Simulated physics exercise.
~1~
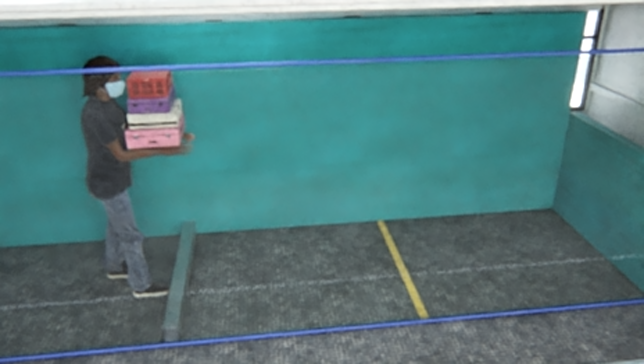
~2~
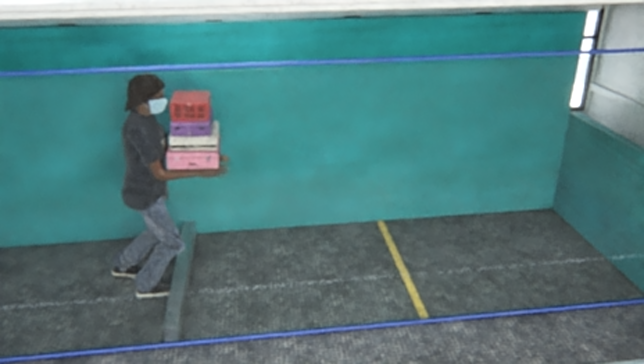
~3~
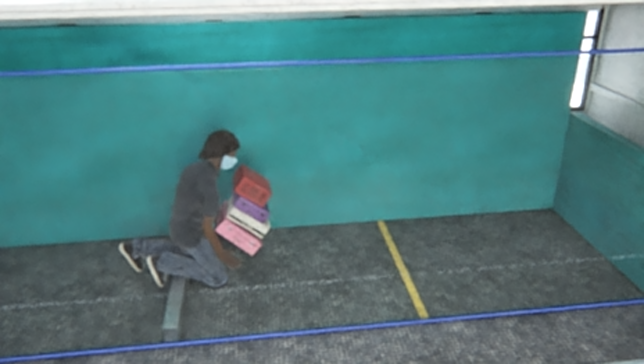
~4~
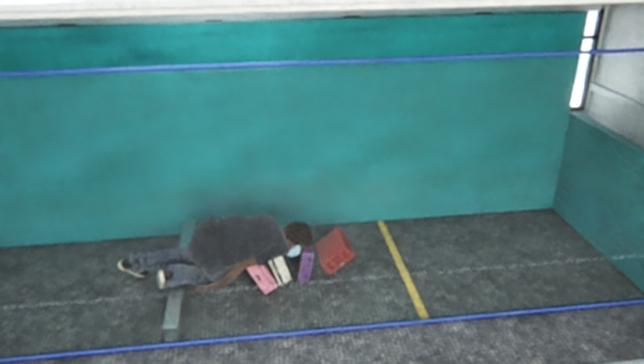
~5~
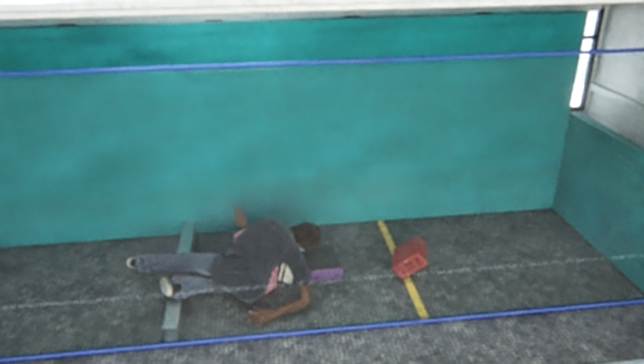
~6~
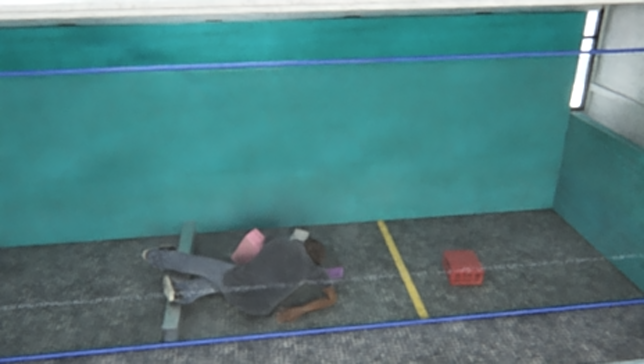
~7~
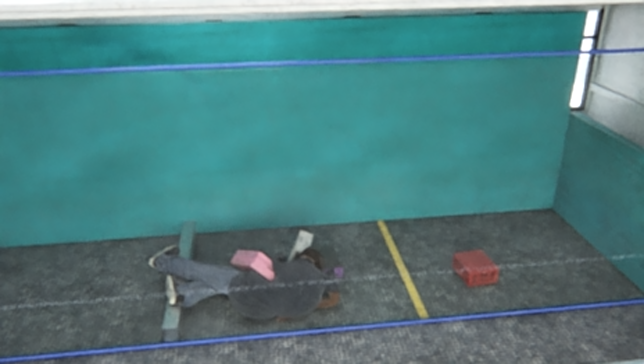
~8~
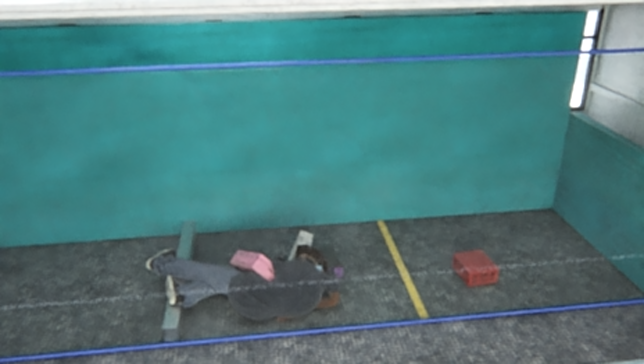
Masked person carrying stacked boxes trips forward over a floor rail and falls, the red crate alone tumbling past the yellow line.
